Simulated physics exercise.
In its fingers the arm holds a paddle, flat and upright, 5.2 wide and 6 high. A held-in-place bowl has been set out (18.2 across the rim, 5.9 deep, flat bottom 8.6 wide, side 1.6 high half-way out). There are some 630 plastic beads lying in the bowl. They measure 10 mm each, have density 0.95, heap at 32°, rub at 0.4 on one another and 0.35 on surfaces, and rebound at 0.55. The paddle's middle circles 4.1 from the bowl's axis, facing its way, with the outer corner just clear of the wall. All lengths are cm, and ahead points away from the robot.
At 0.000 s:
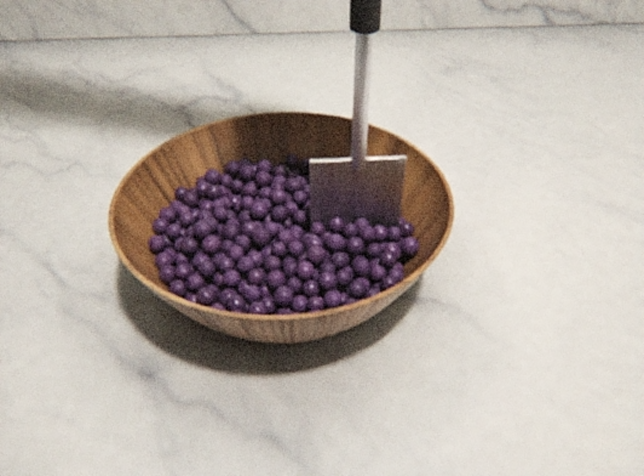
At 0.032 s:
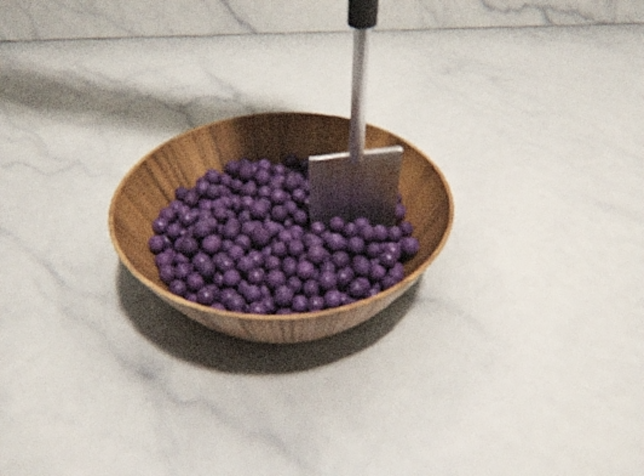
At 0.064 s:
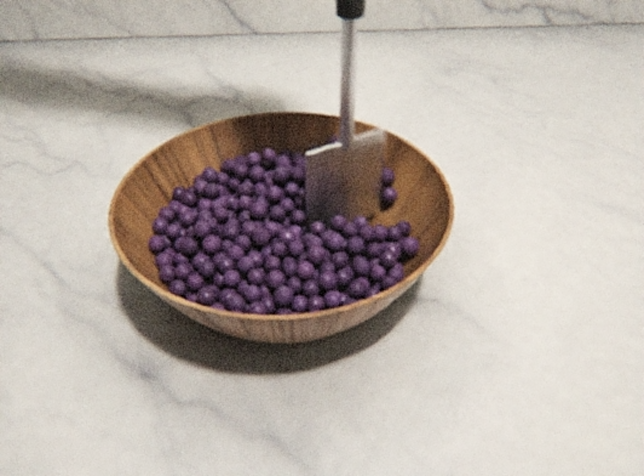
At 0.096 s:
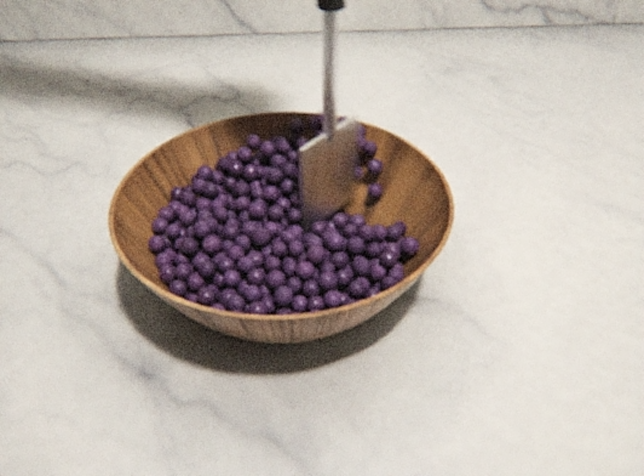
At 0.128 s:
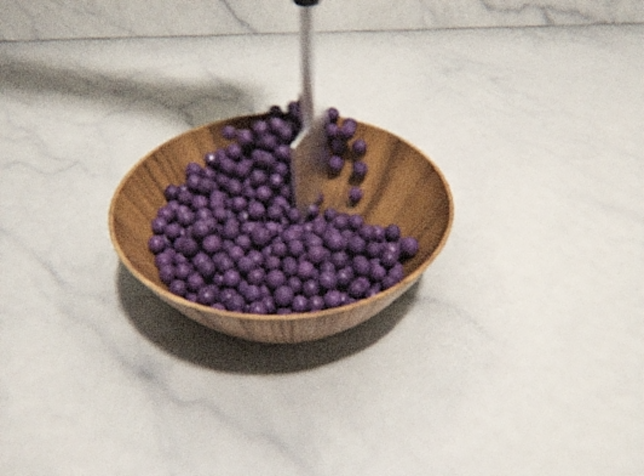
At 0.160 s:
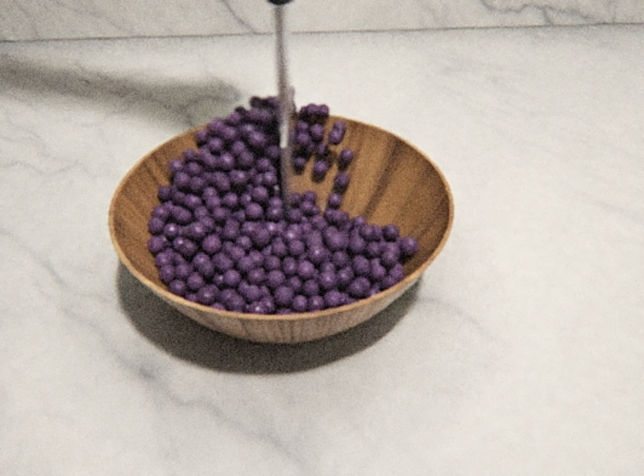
A flat metal paddle swept leftward through the purple beads in a wooden bowl, turning edge-on as it went and piling them up along the back, leaving part of the bowl's right side bare.
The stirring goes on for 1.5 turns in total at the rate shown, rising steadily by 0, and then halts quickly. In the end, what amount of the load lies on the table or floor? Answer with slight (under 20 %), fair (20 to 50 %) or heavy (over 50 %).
Fair.
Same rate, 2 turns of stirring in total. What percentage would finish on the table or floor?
I'd expect some 40 per cent.
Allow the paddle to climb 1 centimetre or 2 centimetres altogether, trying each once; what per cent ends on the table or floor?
Close to 30 and 25 percent, in that order.
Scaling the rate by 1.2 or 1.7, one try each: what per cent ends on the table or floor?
First try close to 45, second close to 60, in per cent.
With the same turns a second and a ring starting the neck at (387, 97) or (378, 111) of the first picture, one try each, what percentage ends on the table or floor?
Roughly 15 and 25 per cent.
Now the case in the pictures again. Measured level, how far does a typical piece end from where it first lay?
Near 10 cm.
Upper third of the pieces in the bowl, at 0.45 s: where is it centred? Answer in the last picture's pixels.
Upper-third centre: Approx. (329, 267) px.
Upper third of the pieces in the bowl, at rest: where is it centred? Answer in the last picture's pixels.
Roughly at pixel (223, 278).
After 0.45 s, 263° round, highest piece 9 above the table; 531 in the bowl, 63 on the table or floor, 33 in flight or on the tool.
After 0.74 s, 79° round, highest piece 8 above the table; 455 in the bowl, 156 on the table or floor, 16 in flight or on the tool.
After 1.08 s, 180° round, highest piece 6 above the table; 406 in the bowl, 221 on the table or floor.
After 1.78 s, 180° round, highest piece 6 above the table; 406 in the bowl, 221 on the table or floor.
In the end, 406 in the bowl, 221 on the table or floor. That is 35 % on the table or floor.
